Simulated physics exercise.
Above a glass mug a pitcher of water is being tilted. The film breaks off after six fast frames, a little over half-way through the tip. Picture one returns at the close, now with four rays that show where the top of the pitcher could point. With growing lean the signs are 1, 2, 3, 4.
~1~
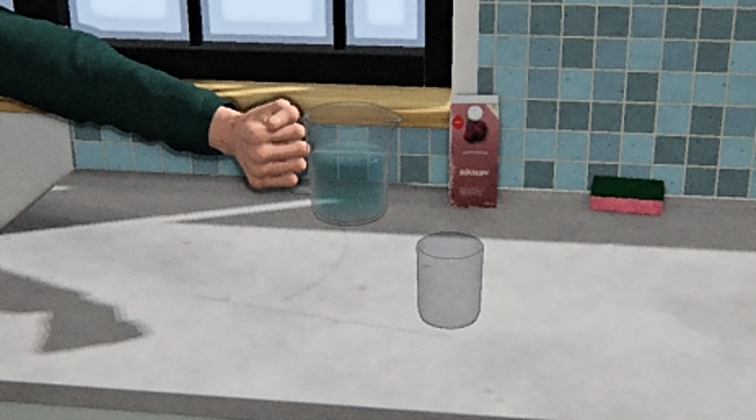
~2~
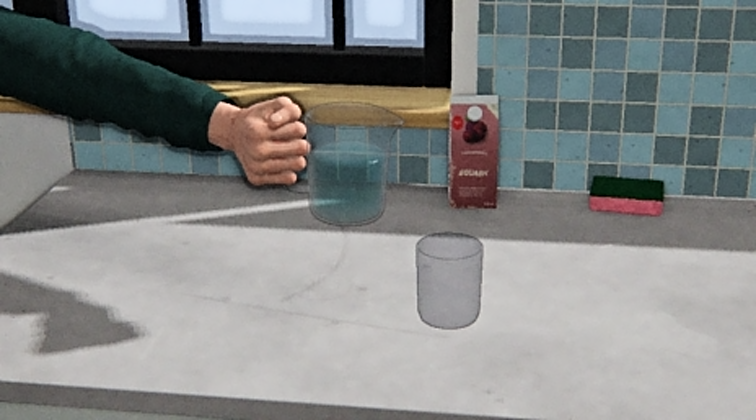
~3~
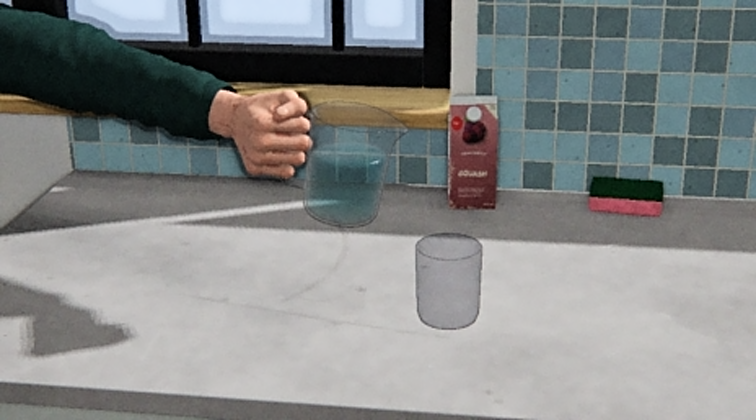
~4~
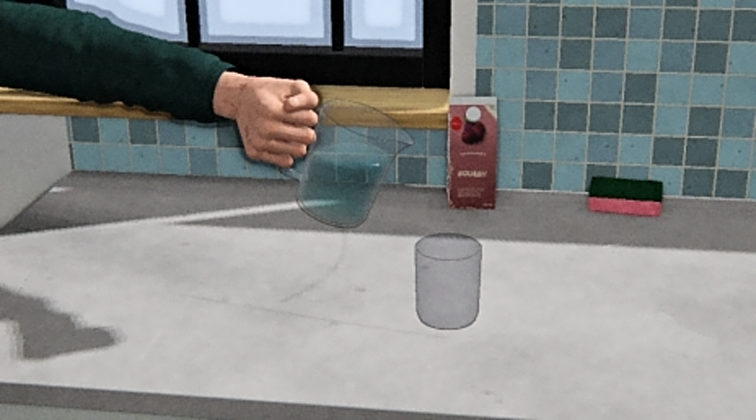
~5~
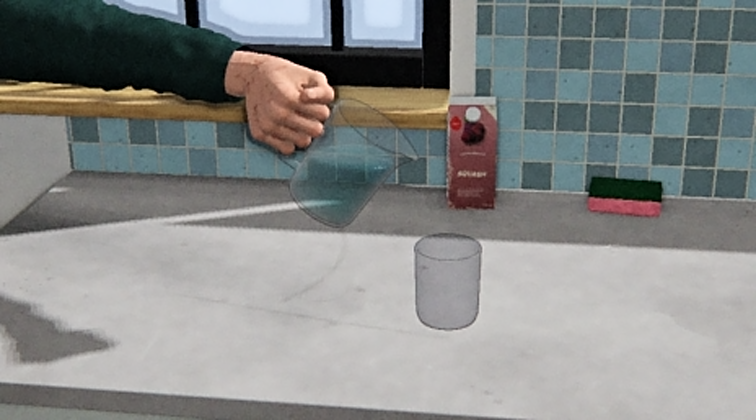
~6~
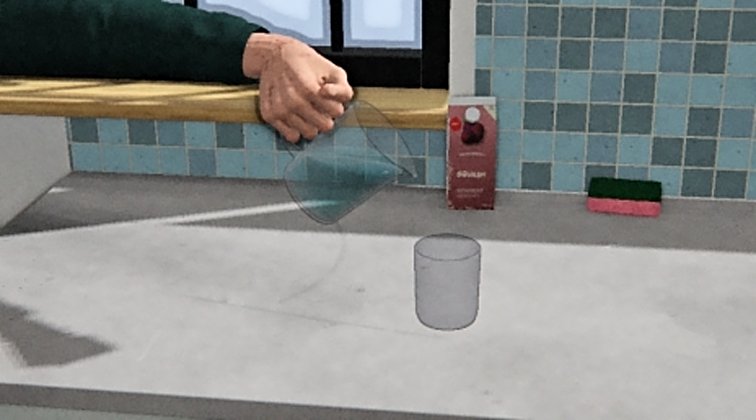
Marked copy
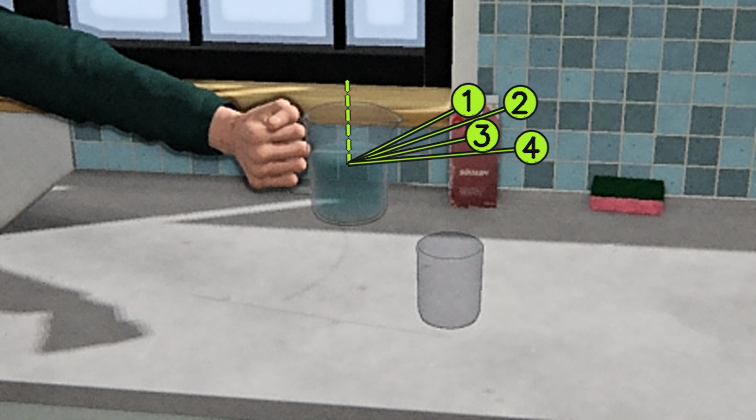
A hand in a dark green sleeve gradually tilting a clear pitcher of bluish water rightward above a glass mug on a counter.
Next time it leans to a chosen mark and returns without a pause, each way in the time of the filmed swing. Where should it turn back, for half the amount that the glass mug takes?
Go for 3.
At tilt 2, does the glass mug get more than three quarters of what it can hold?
No.
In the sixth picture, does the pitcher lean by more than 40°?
Yes, it does.
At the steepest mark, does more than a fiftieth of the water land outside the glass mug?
Yes.
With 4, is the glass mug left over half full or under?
Over half.
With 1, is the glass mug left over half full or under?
Under.
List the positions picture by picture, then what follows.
In the first frame, upright, lip at (401, 119); rim of the glass mug round (450, 245); nothing has left yet.
In the second frame, tipped about 3°, lip at (403, 122); nothing has left yet.
In the third frame, tipped about 10°, lip at (408, 130); nothing has left yet.
In the fourth frame, tipped about 21°, lip at (413, 142); nothing has left yet.
In the fifth frame, tipped about 34°, lip at (417, 158); nothing has left yet.
In the sixth frame, tipped about 49°, lip at (417, 176); nothing has left yet.
On the marked copy, 1 at (453, 110); 2 at (504, 108); 3 at (465, 138); 4 at (515, 149).
Choosing 1, the glass mug ends with about 24 % of what it can hold.
Choosing 2, the glass mug ends with about 38 % of what it can hold.
Choosing 3, the glass mug ends with about 54 % of what it can hold; 4 % of the water is spilt.
Choosing 4, the glass mug ends with about 65 % of what it can hold; 8 % of the water is spilt.
